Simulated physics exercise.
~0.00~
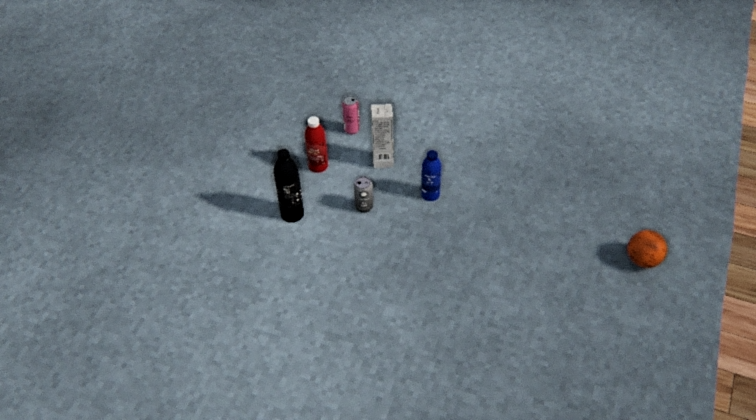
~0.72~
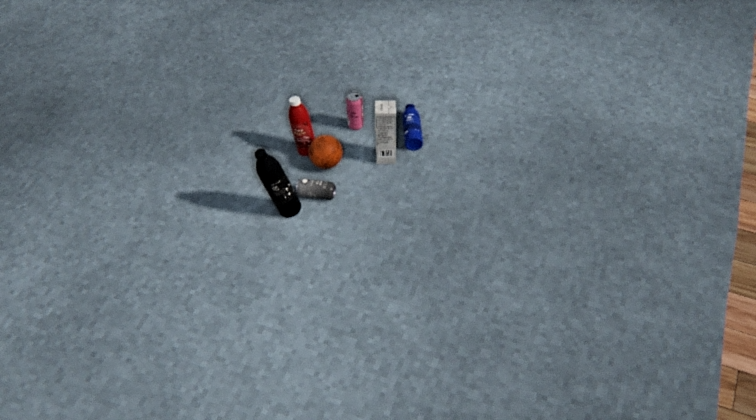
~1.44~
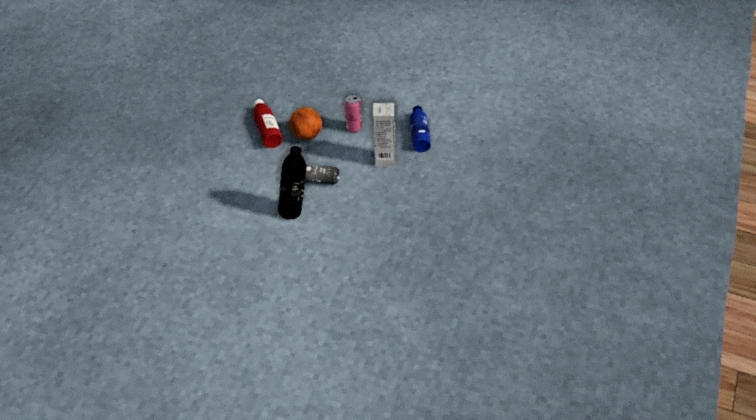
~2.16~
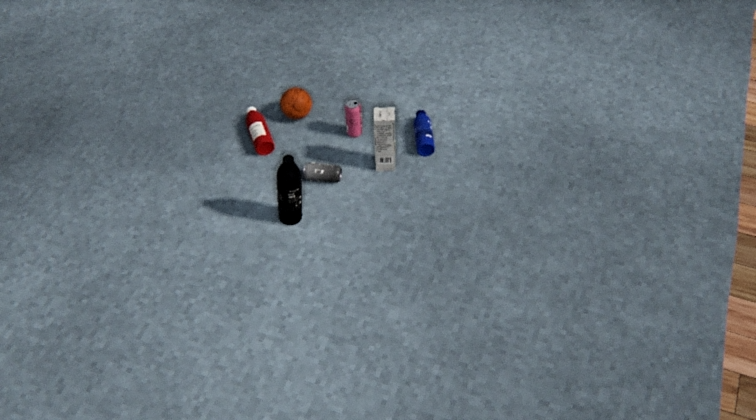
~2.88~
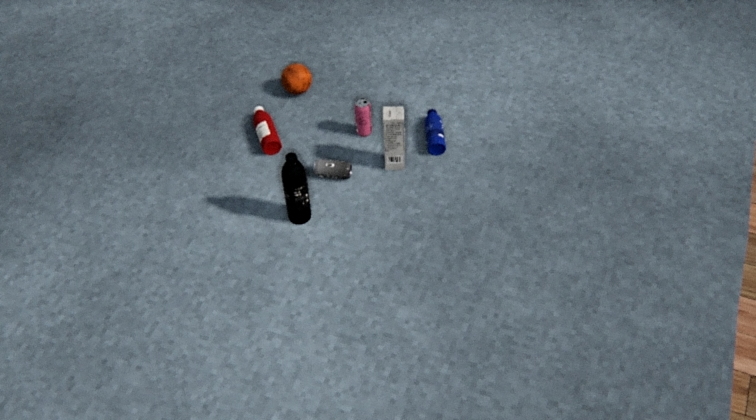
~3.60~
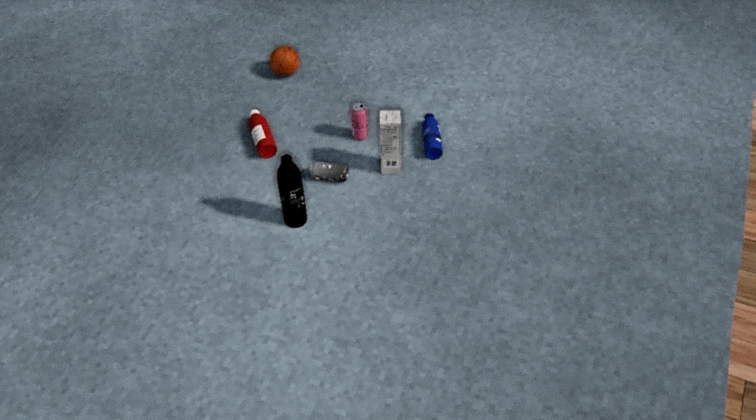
A blue-grey carpet with a strip of wooden floor along the right edge is seen from above by a slightly swaying camera. A white carton stands among a black bottle, a red bottle with a white cap, a blue bottle, a pink can and a grey can, with an orange ball off to the right. The ball travels left into the group, and the blue bottle and grey can go down while the red and black bottles lean. The red bottle then falls, but the black one rights itself. The ball rolls away beyond the group, leaving the carton, pink can and black bottle standing.
